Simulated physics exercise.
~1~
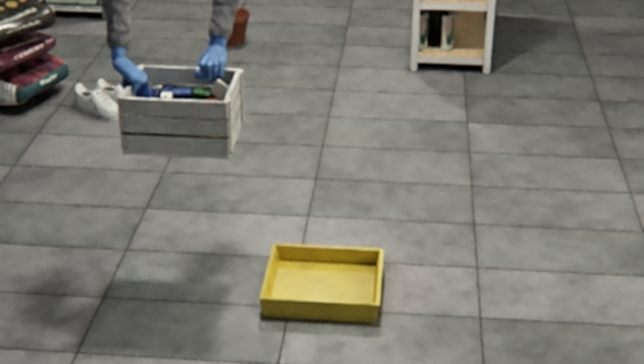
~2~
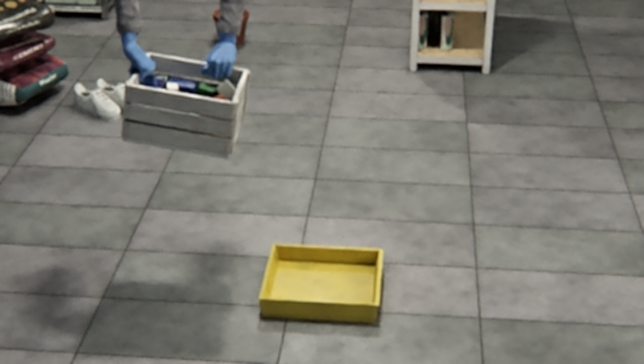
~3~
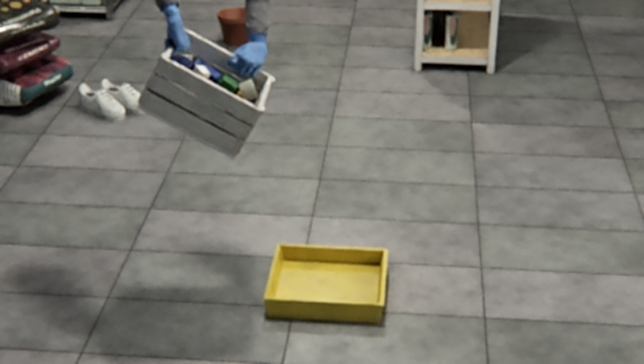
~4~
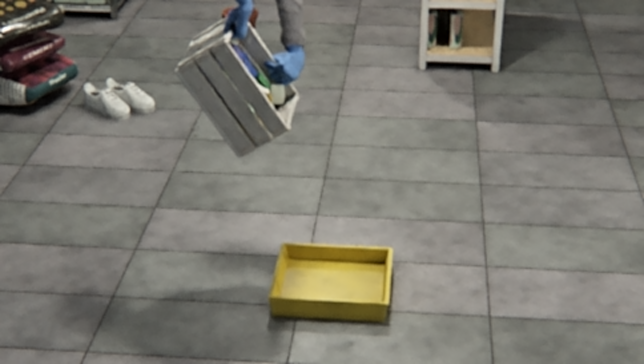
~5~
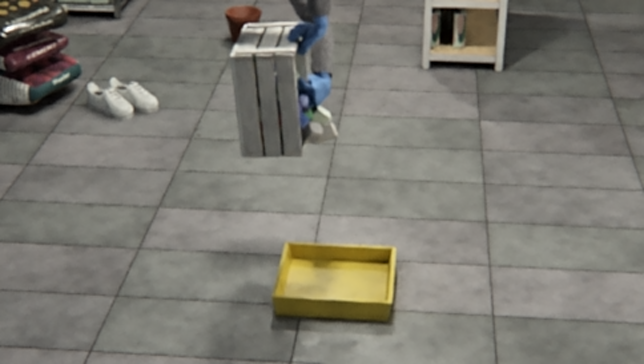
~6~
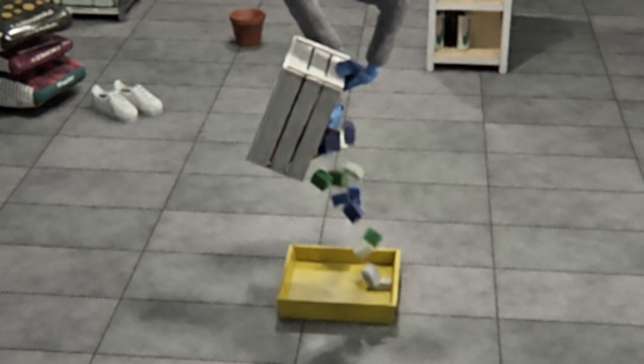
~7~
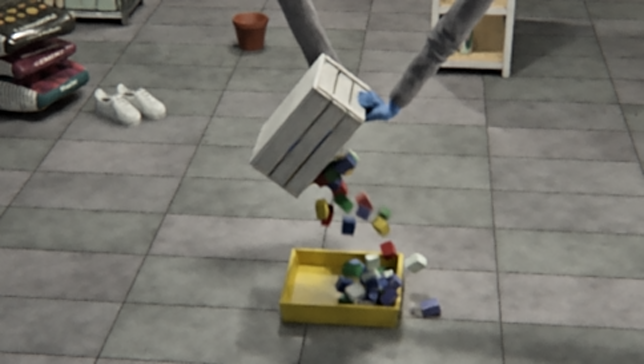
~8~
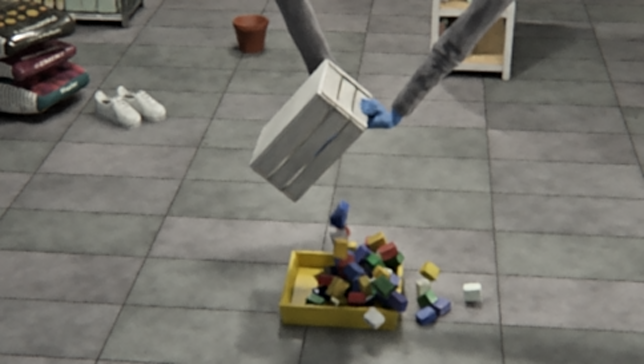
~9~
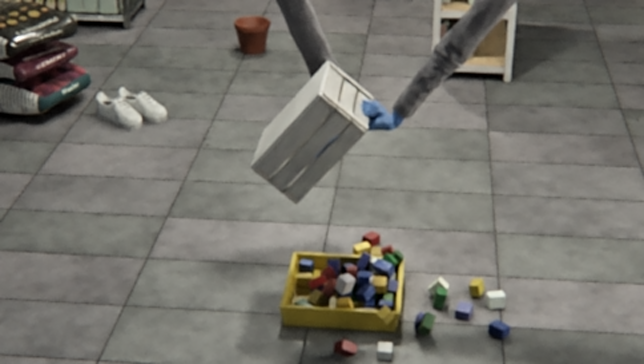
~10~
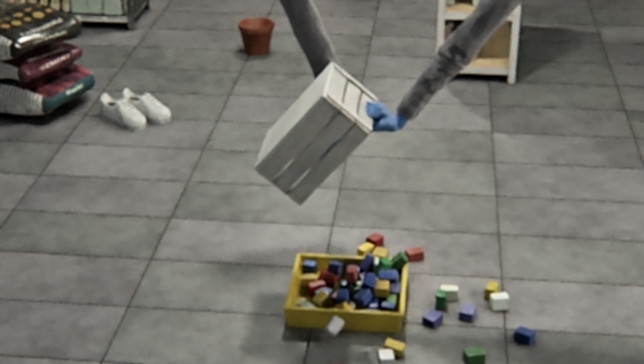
Gloved hands tipping a white slatted crate of colourful toy bricks into a yellow tray, filling it and scattering several across grey tiles.
